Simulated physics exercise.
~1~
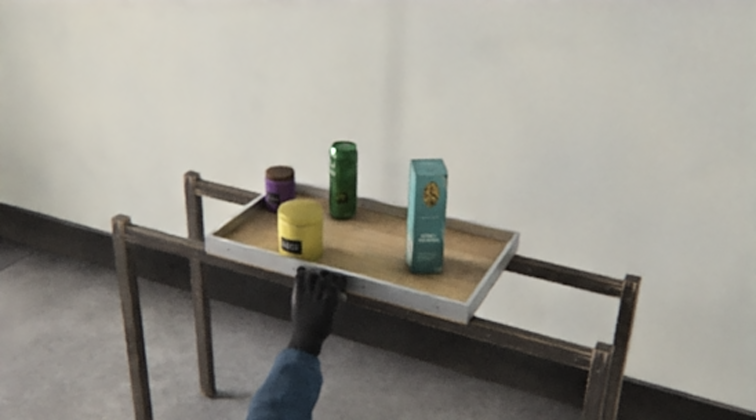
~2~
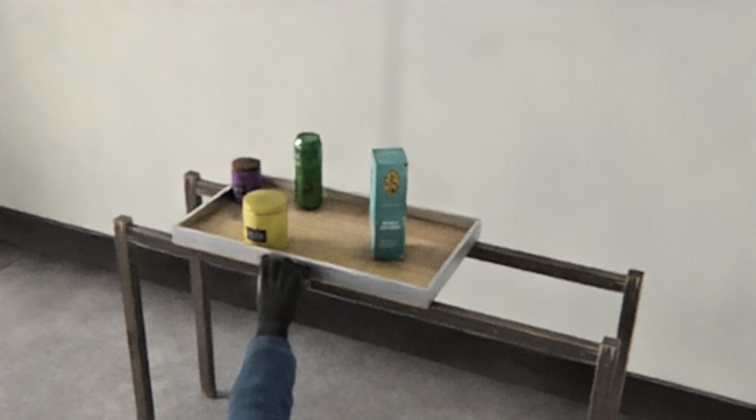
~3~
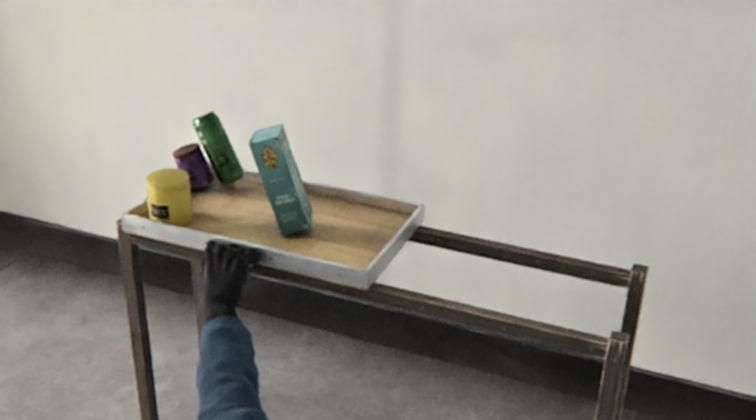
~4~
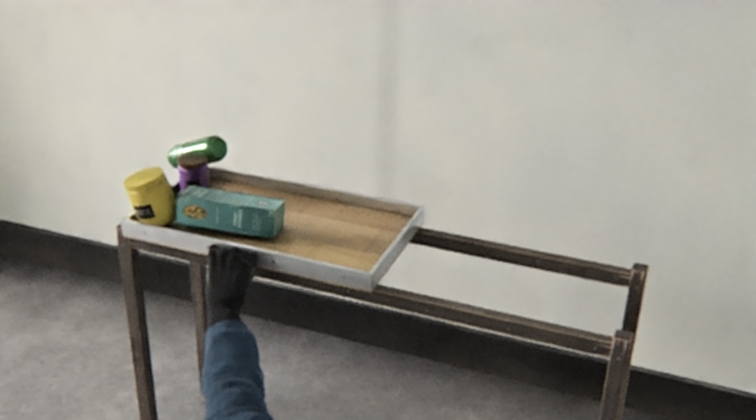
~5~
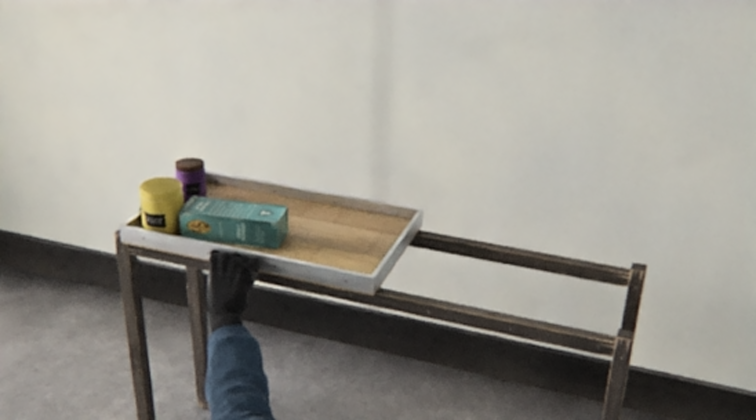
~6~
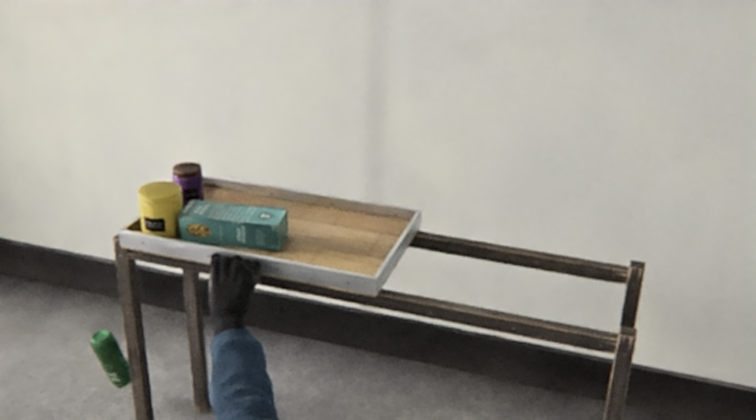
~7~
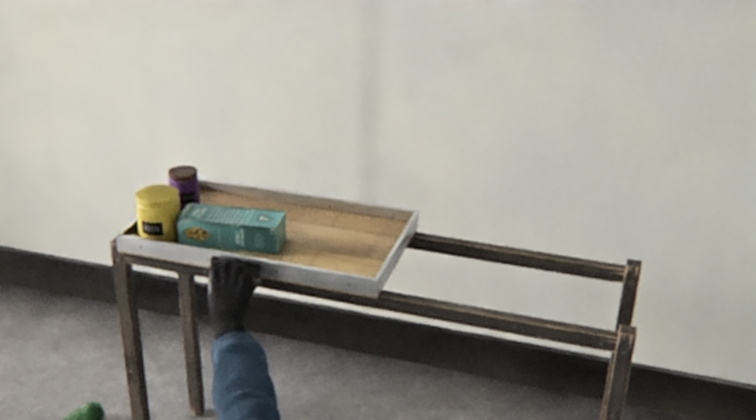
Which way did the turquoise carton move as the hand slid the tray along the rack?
The turquoise carton moved to the left.
